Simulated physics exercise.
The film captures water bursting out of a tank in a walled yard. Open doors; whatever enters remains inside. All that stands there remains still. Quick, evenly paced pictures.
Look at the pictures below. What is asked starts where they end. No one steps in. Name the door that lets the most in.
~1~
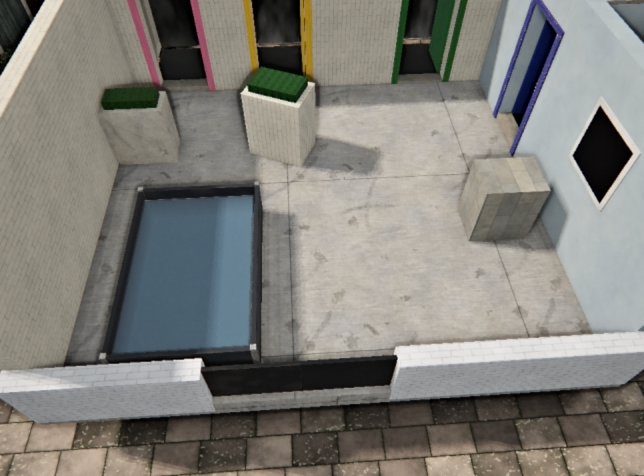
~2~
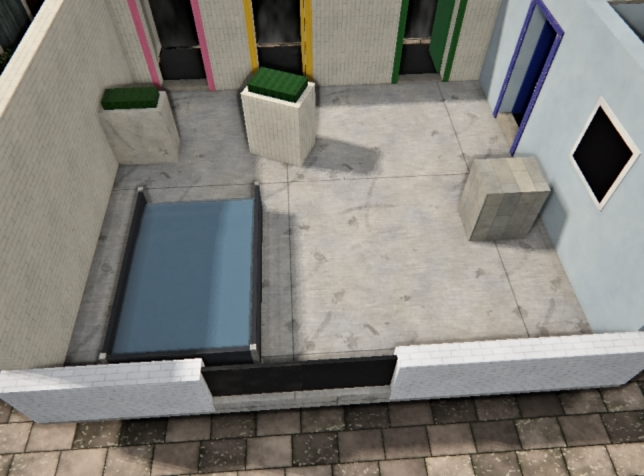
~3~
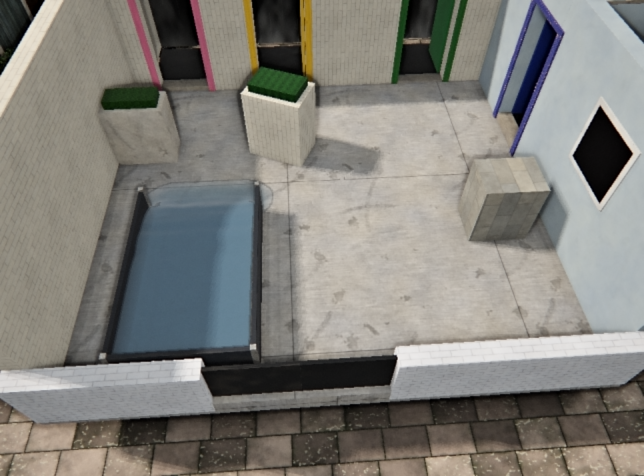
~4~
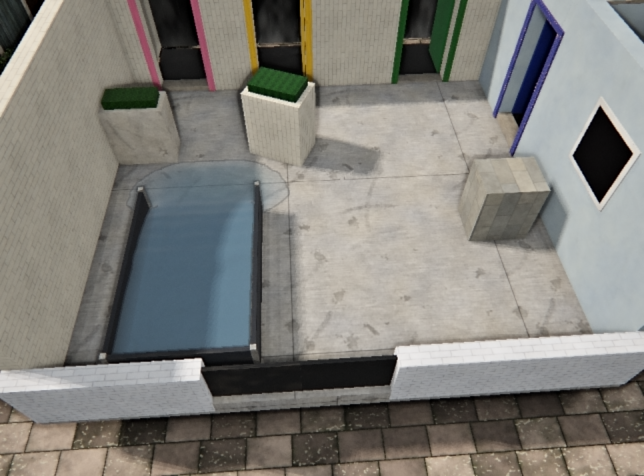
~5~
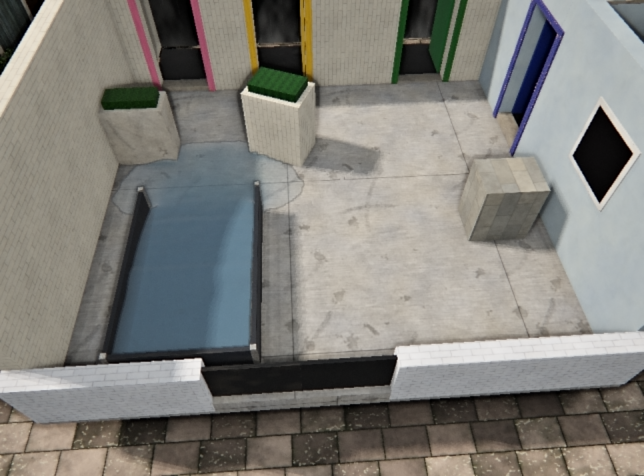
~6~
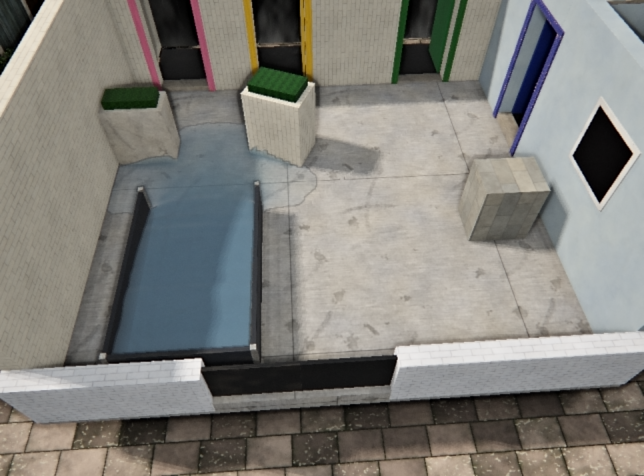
Pink.
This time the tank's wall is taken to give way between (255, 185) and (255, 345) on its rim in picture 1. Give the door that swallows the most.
Most of it gets in at the green-painted one.
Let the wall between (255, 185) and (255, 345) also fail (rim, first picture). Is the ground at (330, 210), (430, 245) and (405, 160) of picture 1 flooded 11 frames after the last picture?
As listed: Wet, under water, under water.
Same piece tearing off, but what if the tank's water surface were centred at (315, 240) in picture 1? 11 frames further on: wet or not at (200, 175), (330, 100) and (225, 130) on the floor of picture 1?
In the order given: Wetted, wetted and wetted.
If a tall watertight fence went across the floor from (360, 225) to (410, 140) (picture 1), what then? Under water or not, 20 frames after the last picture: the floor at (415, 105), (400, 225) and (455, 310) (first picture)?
Going through them in order, I get inundated, high and dry and high and dry.
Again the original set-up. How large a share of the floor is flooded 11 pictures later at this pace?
Share estimate: About 30 per cent.
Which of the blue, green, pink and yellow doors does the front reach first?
Pick: The pink door.
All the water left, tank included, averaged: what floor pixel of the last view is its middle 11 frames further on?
It's close to (208, 203).
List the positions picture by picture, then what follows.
The open tank at (192, 263) is whole and still, in the first picture.
Water pours out on the open tank's far side and has run to a hidden place, in the second picture.
Water pours out on the open tank's far side and has run to a hidden place, in the third picture.
The front is at (149, 181), out from the gap on the open tank's far side, in the fourth picture.
Water pours out on the open tank's far side and has run to (184, 147), in the fifth picture.
The front is at (211, 126), out from the gap on the open tank's far side, in the sixth picture.
A moment on, water covers 20 % of the floor; blue door not reached, green door not reached, yellow door not reached, pink door a trickle in.
Next, water covers 30 % of the floor; blue door not reached, green door not reached, yellow door a trickle in, pink door some in.
Then, water covers 55 % of the floor; blue door not reached, green door wet at the sill, nothing in, yellow door some in, pink door a lot in.
Later, water covers 70 % of the floor; blue door wet at the sill, nothing in, green door wet at the sill, nothing in, yellow door some in, pink door a lot in.
In the end, water covers 90 % of the floor; blue door wet at the sill, nothing in, green door a trickle in, yellow door some in, pink door a lot in; the pink door has let in the most.
